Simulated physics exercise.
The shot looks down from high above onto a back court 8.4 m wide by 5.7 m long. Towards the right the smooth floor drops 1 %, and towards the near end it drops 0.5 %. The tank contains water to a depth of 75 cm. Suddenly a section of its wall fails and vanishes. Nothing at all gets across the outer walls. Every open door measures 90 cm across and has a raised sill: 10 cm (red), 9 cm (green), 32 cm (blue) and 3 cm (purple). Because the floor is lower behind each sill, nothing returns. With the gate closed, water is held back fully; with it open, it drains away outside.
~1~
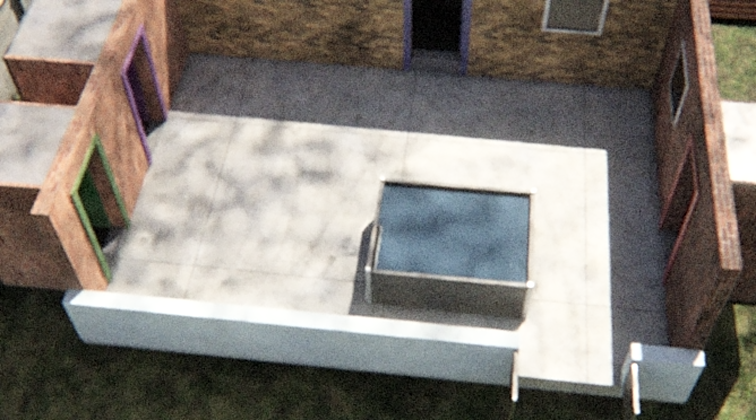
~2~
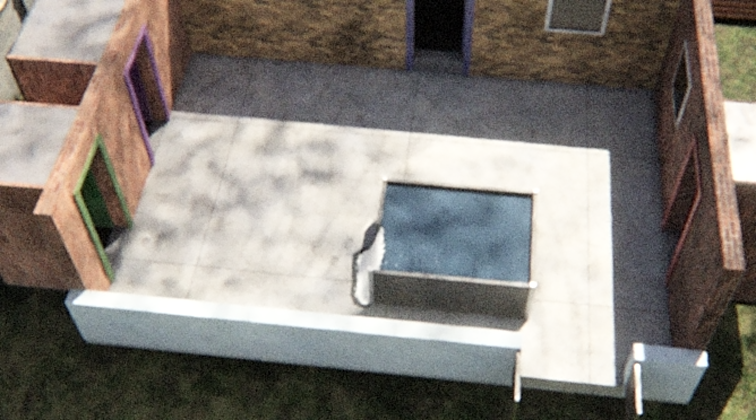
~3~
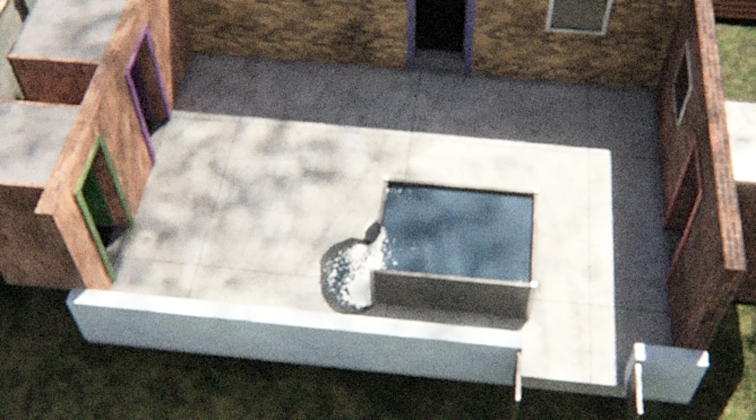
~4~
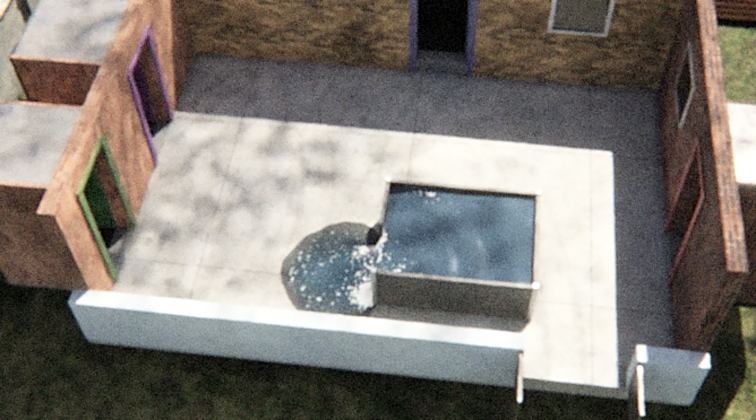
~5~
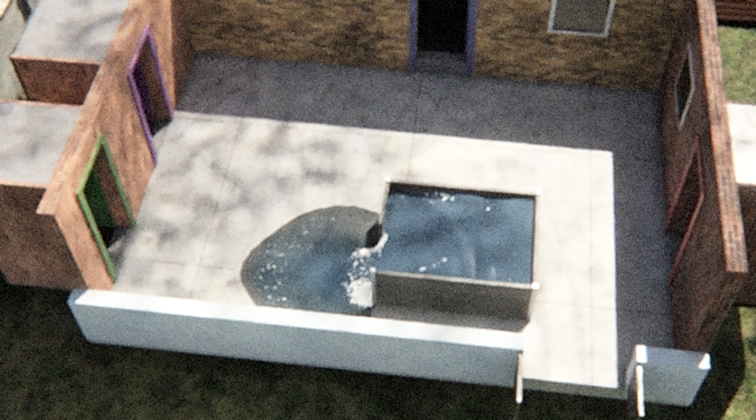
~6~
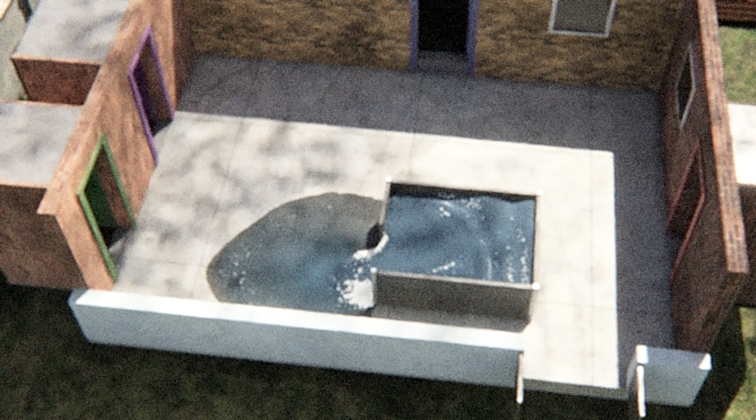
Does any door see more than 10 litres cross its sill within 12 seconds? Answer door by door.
Taking each door, the red door does not; the green door does; the blue door does not; the purple door does.
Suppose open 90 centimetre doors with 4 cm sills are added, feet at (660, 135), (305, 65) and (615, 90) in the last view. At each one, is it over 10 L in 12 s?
Per doorway, in order: Sufficient / sufficient / insufficient.
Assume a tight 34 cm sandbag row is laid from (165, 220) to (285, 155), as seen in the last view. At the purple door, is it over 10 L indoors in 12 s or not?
Well, at purple the limit is respected.
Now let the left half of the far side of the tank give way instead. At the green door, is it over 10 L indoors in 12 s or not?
Against the limit, green does not exceed it.
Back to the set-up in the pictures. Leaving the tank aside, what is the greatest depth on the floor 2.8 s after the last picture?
About 27 cm at most.
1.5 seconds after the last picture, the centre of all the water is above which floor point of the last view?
Centre: Approx. (356, 263) px.
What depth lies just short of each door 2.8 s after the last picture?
In cm: Red 0, green 25, blue 0, purple 9.
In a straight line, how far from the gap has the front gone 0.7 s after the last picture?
4.2 m.
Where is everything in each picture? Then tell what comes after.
In the first picture, still water, 75 cm deep, in the tank at (453, 233).
In the second picture, the front is at (366, 305), 0.5 m from the gap at (377, 266); 0.2 m2 of floor is under water; 75 cm left at the back of the tank.
In the third picture, the front is at (327, 260), 0.9 m from the gap at (378, 268); 0.8 m2 of floor is under water; 75 cm left at the back of the tank.
In the fourth picture, water pours out at (380, 270) and has run 1.4 m, to (287, 277); typically 7 cm deep outside, 75 cm at the tank's back.
In the fifth picture, the front is at (247, 276), 2.0 m from the gap at (380, 270); 3.7 m2 of floor is under water; 75 cm left at the back of the tank.
In the sixth picture, water pours out at (380, 270) and has run 2.6 m, to (212, 276); typically 4 cm deep outside, 71 cm at the tank's back.
Then, 0.7 s after the last picture water covers 25 % of the floor and is deepest (37 cm) near (365, 282); red door not reached, green door 13 cm at the sill, 1 L in, blue door not reached, purple door not reached.
Then, 1.5 s after the last picture water covers 30 % of the floor and is deepest (42 cm) near (107, 305); red door not reached, green door 29 cm at the sill, 52 L in, blue door not reached, purple door 7 cm at the sill, 0 L in.
Then, 2.8 s after the last picture water covers 35 % of the floor and is deepest (27 cm) near (167, 271); red door not reached, green door 25 cm at the sill, 200 L in, blue door not reached, purple door 9 cm at the sill, 30 L in.
Then, 6.3 s after the last picture water covers 60 % of the floor and is deepest (14 cm) near (131, 238); red door not reached, green door 13 cm at the sill, 355 L in, blue door 4 cm at the sill, 0 L in, purple door 6 cm at the sill, 63 L in.
Then, 11.3 s after the last picture water covers 95 % of the floor and is deepest (12 cm) near (659, 208); red door 8 cm at the sill, 0 L in, green door 4 cm at the sill, 365 L in, blue door 4 cm at the sill, 0 L in, purple door 4 cm at the sill, 74 L in.
